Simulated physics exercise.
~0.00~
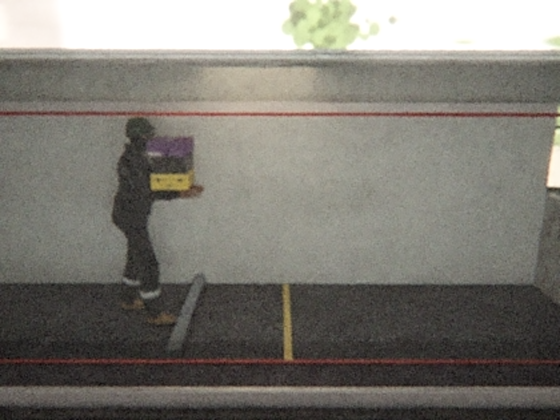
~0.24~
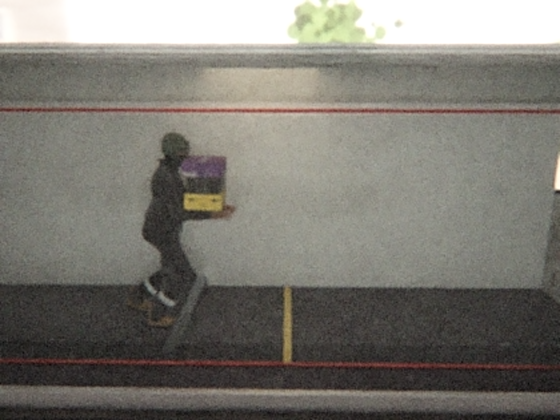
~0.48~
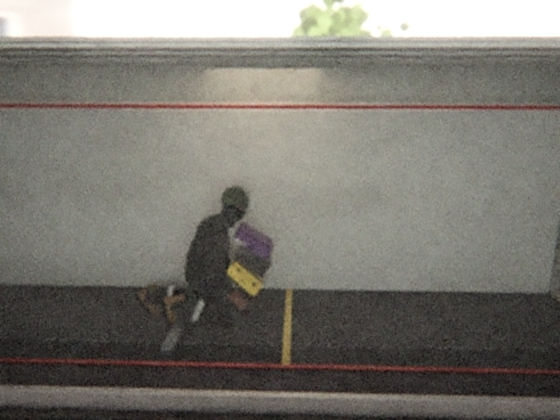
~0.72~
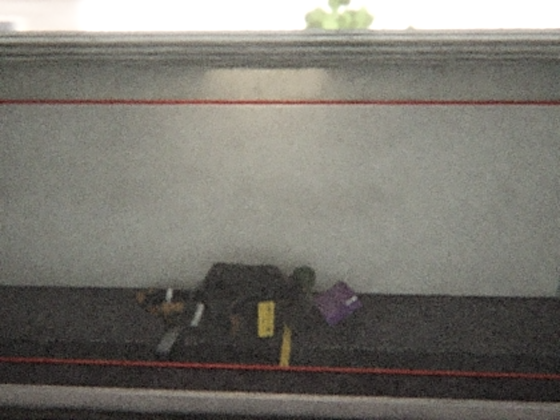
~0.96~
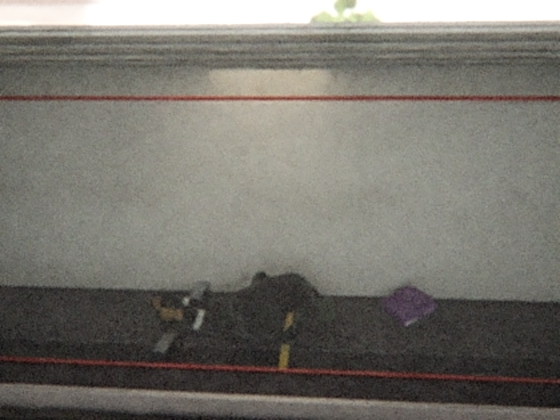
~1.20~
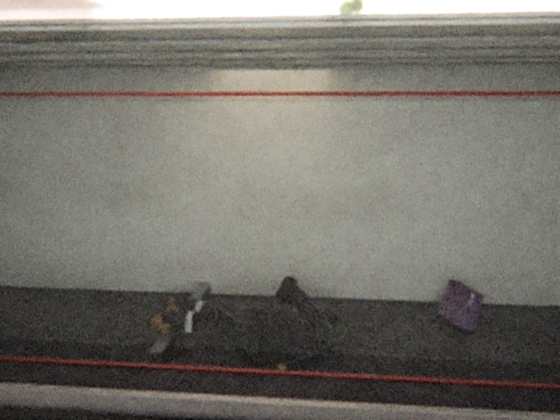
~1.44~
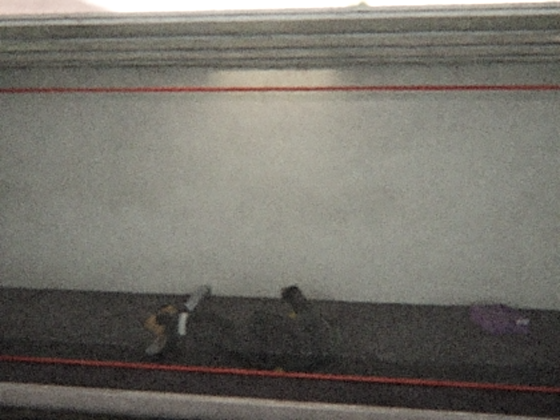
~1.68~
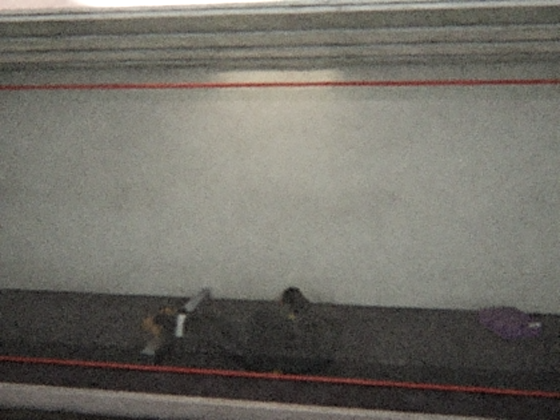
In a dim grey corridor, a dark-clothed figure carrying a purple carton and two toolboxes moves right, trips at a low rail and falls forward, spilling the load; the figure ends lying still, head beyond the yellow line, with the purple carton farthest right.
